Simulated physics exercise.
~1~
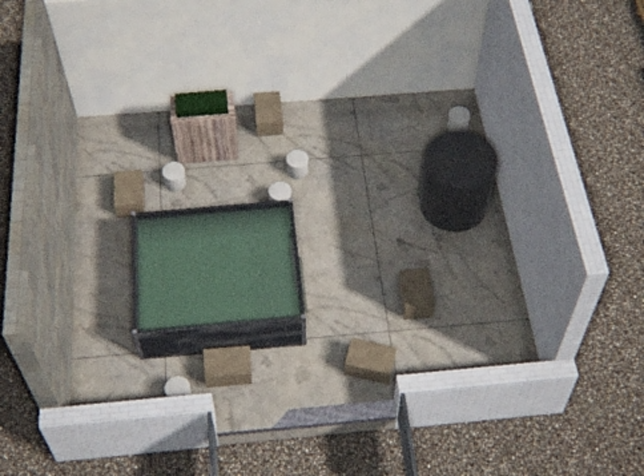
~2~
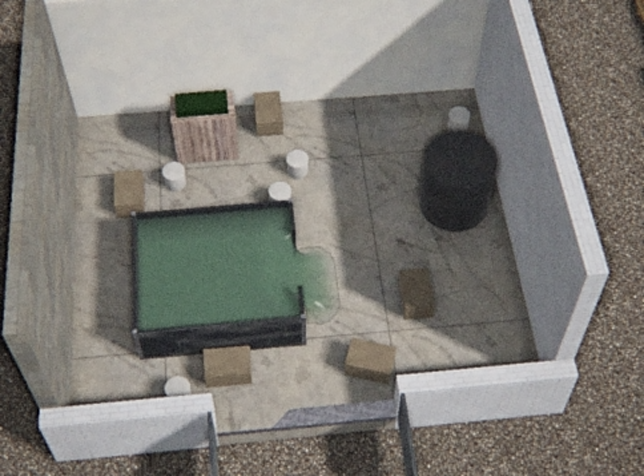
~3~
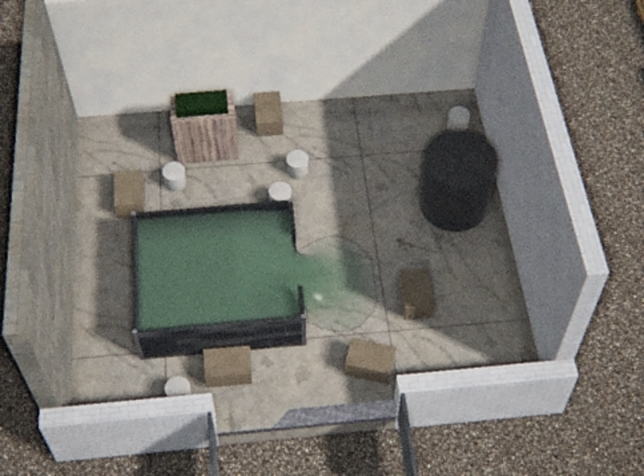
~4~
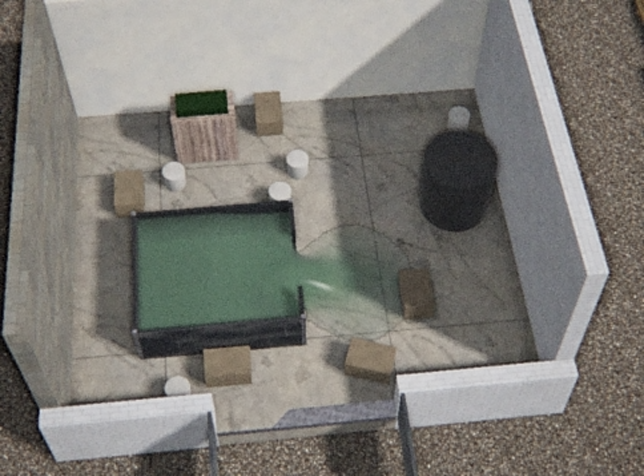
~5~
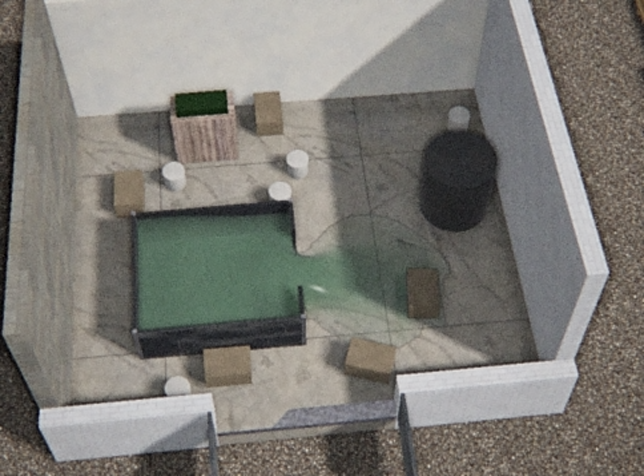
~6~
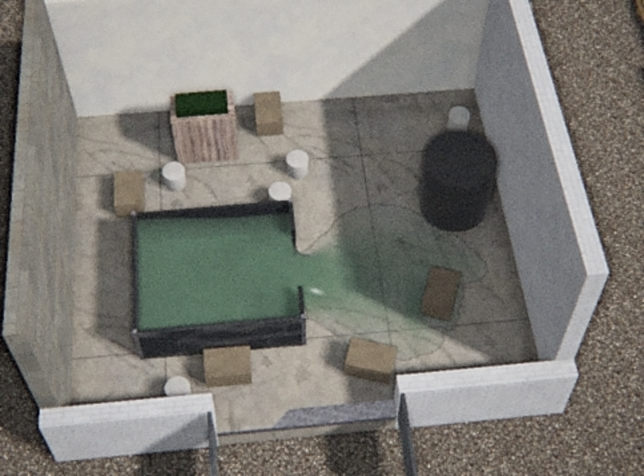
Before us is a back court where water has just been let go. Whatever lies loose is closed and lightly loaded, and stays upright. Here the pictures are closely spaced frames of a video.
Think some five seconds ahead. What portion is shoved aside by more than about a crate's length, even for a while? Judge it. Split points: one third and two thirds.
Looks to me like under one in three get shifted a long way.
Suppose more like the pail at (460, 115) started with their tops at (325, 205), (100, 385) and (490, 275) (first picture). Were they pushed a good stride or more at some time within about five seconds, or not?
In that order: Not that far, under that, pushed that far.
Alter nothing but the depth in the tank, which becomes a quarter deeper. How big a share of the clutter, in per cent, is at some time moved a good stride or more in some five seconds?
Some 30 per cent.
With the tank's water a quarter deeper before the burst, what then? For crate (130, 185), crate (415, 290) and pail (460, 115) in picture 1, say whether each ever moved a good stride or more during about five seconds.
As asked: Fell short, went the distance, went the distance.
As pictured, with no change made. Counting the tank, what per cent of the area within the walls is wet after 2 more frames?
Close to 35 per cent, tank included.
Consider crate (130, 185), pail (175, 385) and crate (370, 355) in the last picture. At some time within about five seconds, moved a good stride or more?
The first one stayed within range, the second stayed within range and the third traveled far.
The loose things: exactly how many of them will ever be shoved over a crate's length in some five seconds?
So that is 3.
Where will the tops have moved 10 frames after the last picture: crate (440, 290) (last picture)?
Estimated top position: Approximately (521, 329).
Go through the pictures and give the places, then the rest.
In the first frame, a crate at (417, 288) rests on the ground; a pail at (177, 387), on the bottom; 0 of 10 have shifted.
In the second frame, a crate at (417, 288), on the bottom; a pail at (177, 387), on the bottom; 0 of 10 have shifted.
In the third frame, a crate at (417, 288), on the bottom; a pail at (177, 387), on the bottom; 0 of 10 have shifted.
In the fourth frame, a crate at (417, 288) rests on the ground; a pail at (177, 387) rests on the ground; 0 of 10 have shifted.
In the fifth frame, a crate at (423, 288), on the bottom, close to its start; a pail at (177, 387) rests on the ground; 1 of 10 have shifted.
In the sixth frame, a crate at (441, 288), on the bottom, a stride from its start; a pail at (177, 387) rests on the ground; 1 of 10 have shifted.
A moment on, 1 of 10 are well off their spots; 0 afloat.
Next, 1 of 10 are well off their spots; 1 afloat.
Later, 2 of 10 are well off their spots; 2 afloat.
In the end, 3 of 10 are well off their spots, and 3 have been at some point; 1 afloat.
